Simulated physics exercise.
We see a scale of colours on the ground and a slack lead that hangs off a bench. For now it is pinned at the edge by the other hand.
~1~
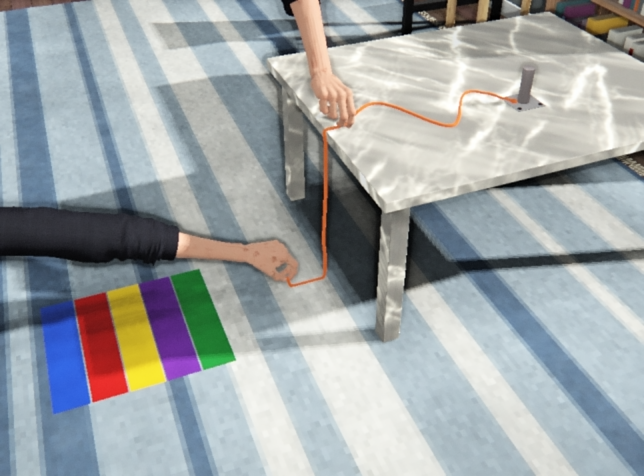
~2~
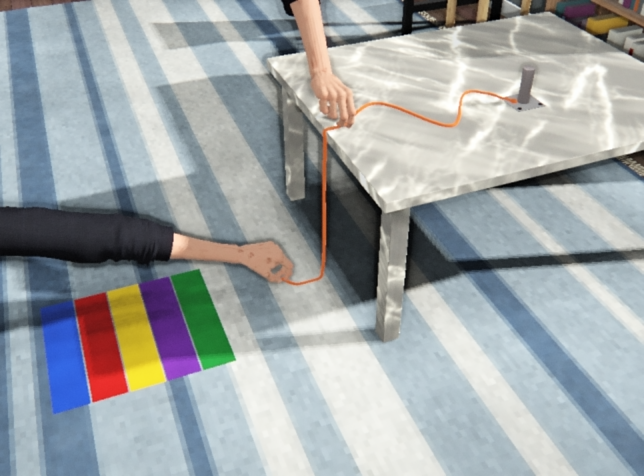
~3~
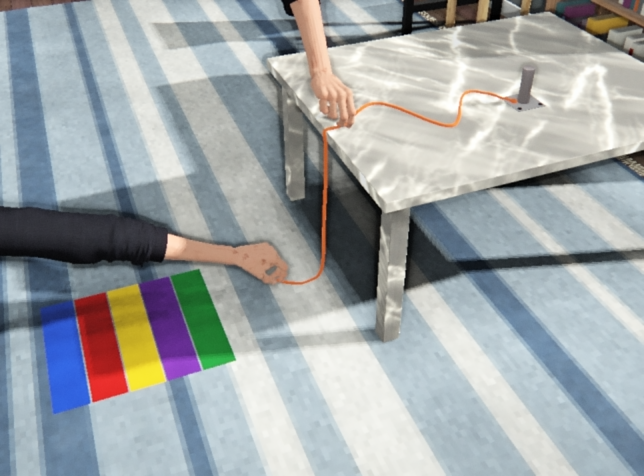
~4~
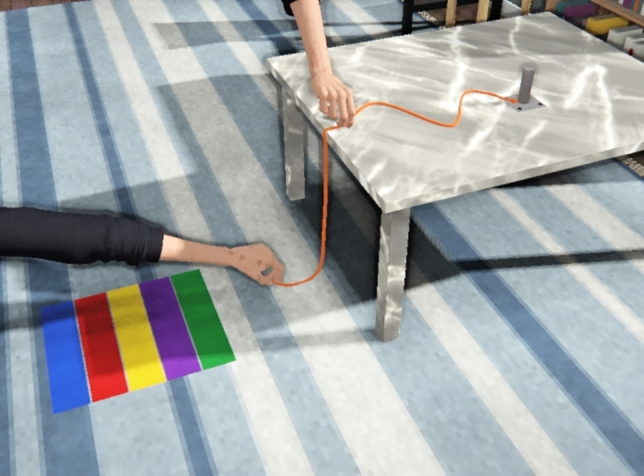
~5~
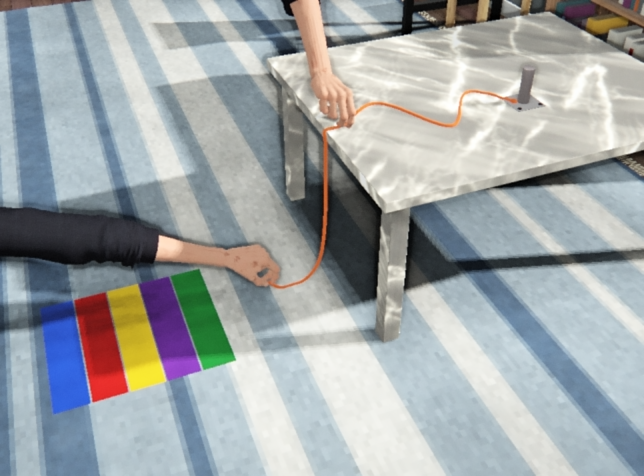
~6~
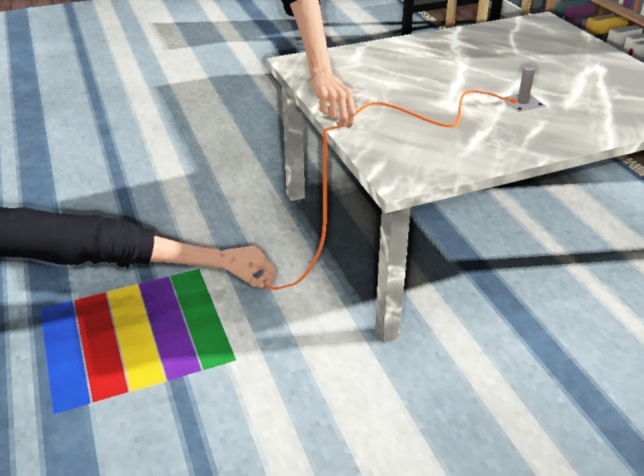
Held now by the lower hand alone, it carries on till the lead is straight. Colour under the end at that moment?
Blue.
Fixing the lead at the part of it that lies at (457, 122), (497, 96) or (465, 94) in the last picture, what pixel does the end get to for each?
Readings in order - (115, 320), (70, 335), (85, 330).
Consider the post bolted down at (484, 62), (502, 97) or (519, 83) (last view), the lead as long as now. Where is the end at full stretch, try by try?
In order, the pixels are (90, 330), (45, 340) and (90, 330).
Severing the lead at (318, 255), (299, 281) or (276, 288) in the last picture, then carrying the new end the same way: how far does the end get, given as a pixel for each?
Respectively (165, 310), (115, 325) and (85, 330).
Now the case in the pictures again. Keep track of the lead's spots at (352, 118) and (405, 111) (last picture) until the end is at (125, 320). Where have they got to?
You'll find the first mark at (315, 191) and the second mark at (345, 133).
A little later, end near (125, 320); over yellow.
Next, end near (83, 331); over red.
When it is tight, end near (58, 338); over blue. It gets as far as the blue strip.
